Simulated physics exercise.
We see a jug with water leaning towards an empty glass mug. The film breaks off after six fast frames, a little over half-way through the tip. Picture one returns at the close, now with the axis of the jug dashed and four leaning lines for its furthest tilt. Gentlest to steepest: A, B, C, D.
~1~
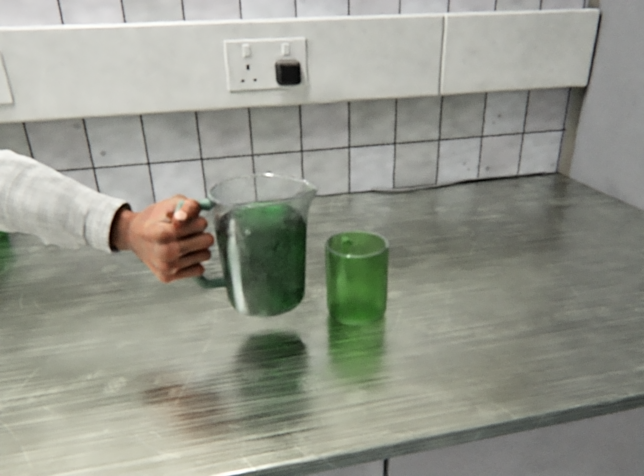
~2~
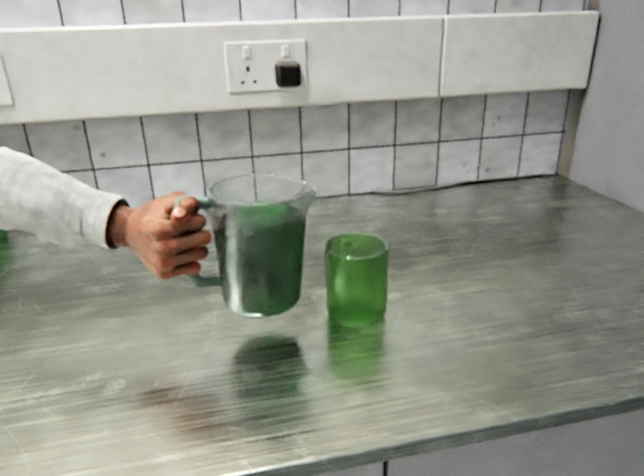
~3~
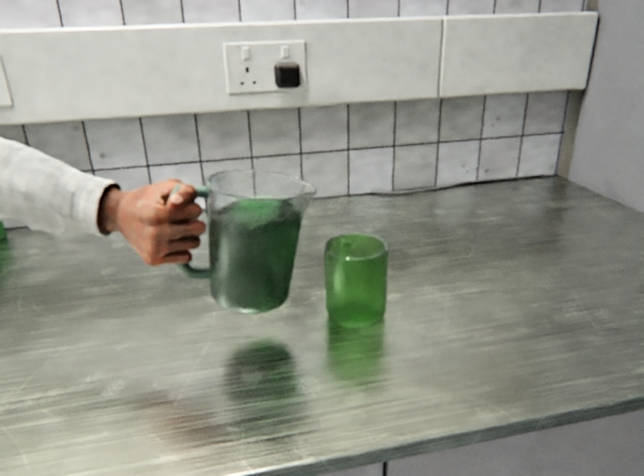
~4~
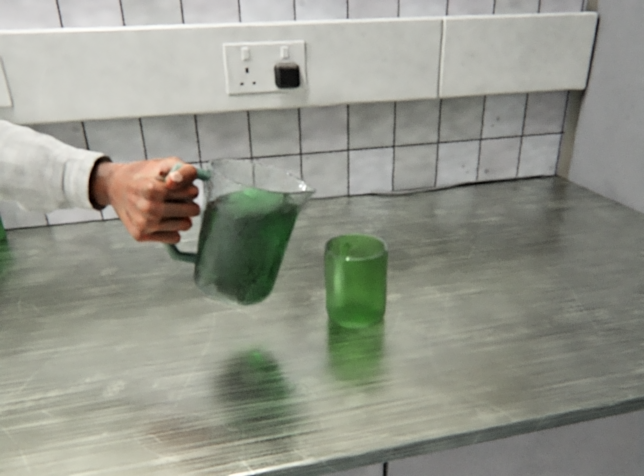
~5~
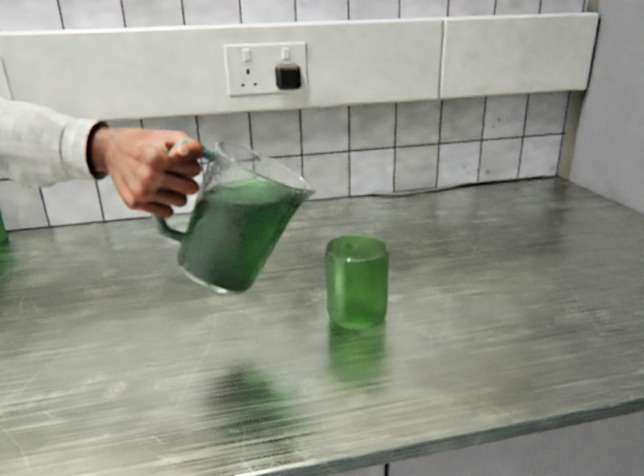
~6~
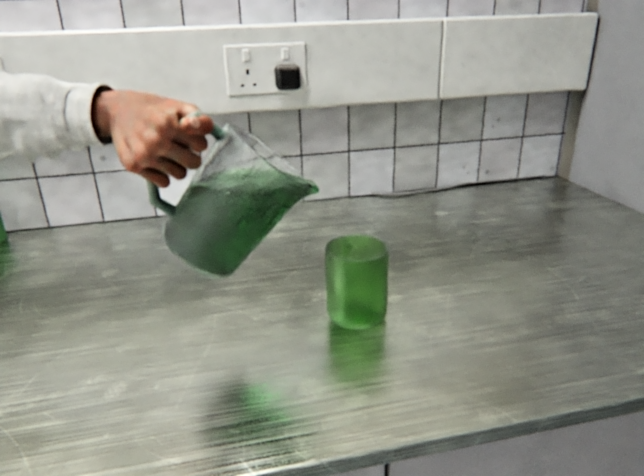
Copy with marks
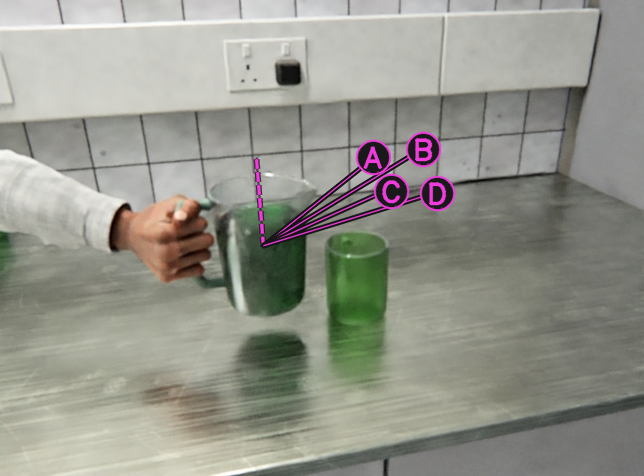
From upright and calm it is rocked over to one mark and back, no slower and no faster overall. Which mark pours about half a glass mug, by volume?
I would pick tilt A.
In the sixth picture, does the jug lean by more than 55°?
No, it does not.
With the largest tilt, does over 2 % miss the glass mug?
Yes, it does.
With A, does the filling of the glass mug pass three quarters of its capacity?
No, it does not.
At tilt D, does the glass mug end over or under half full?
Over half.
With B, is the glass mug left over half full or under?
Over.
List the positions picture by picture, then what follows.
The first picture shows upright, lip at (316, 186); rim of the glass mug round (357, 242); nothing has left yet.
The second picture shows tipped about 2°, lip at (315, 188); nothing has left yet.
The third picture shows tipped about 8°, lip at (314, 189); nothing has left yet.
The fourth picture shows tipped about 17°, lip at (314, 189); nothing has left yet.
The fifth picture shows tipped about 28°, lip at (314, 190); nothing has left yet.
The sixth picture shows tipped about 40°, lip at (313, 190); water is over the lip, down to (313, 190).
In magenta, A at (359, 168); B at (408, 157); C at (374, 195); D at (420, 197).
For tilt A, the glass mug ends with about 50 % of what it can hold.
For tilt B, the glass mug ends with about 76 % of what it can hold.
For tilt C, the glass mug ends with about 79 % of what it can hold; 17 % of the water is spilt.
For tilt D, the glass mug ends with about 73 % of what it can hold; 35 % of the water is spilt.
